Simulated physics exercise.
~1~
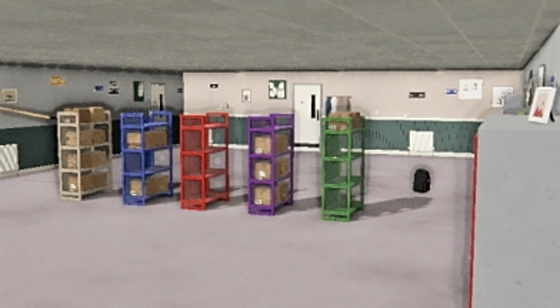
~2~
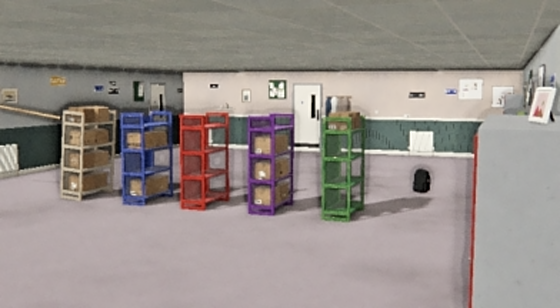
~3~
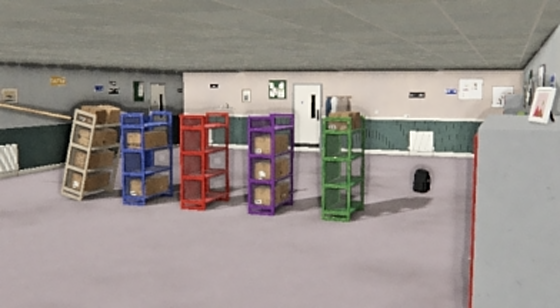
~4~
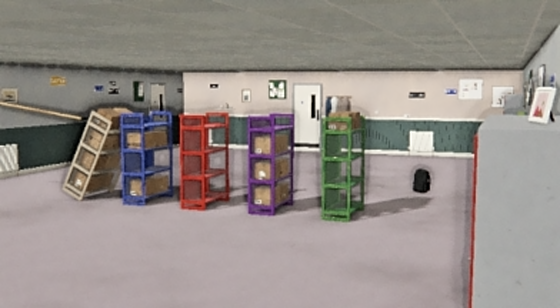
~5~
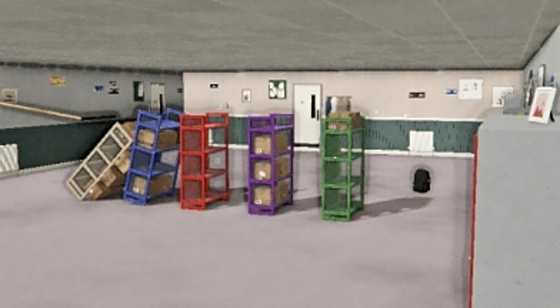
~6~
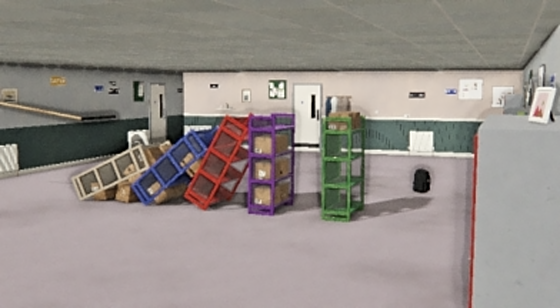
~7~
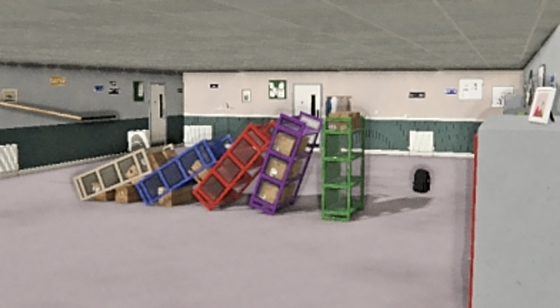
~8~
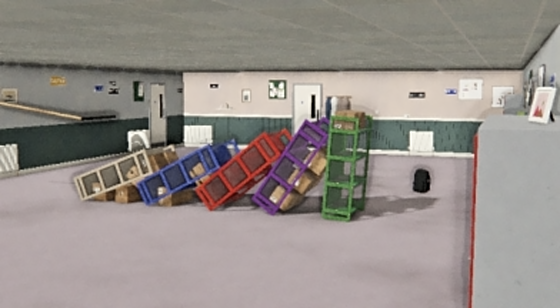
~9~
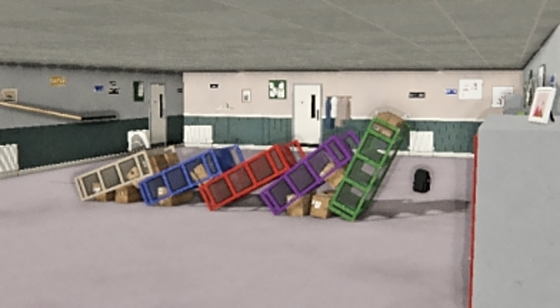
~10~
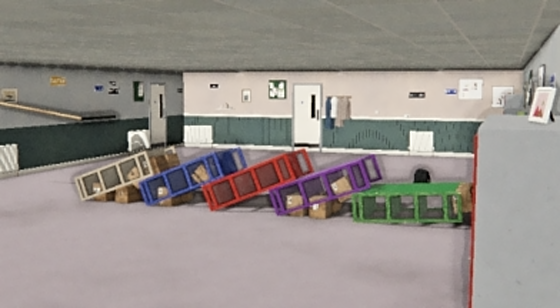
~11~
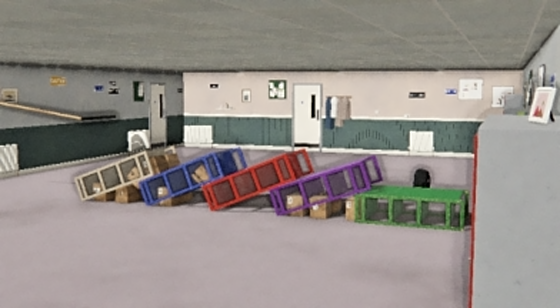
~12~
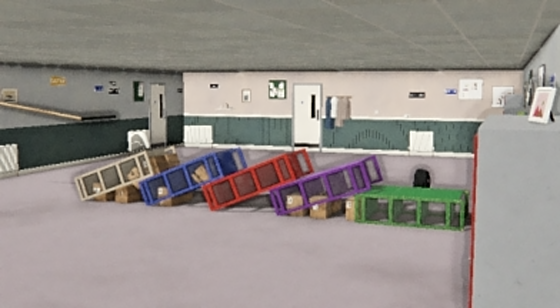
Five coloured shelving units toppling rightward one after another from the left, spilling boxes, the green one ending flat on the floor.
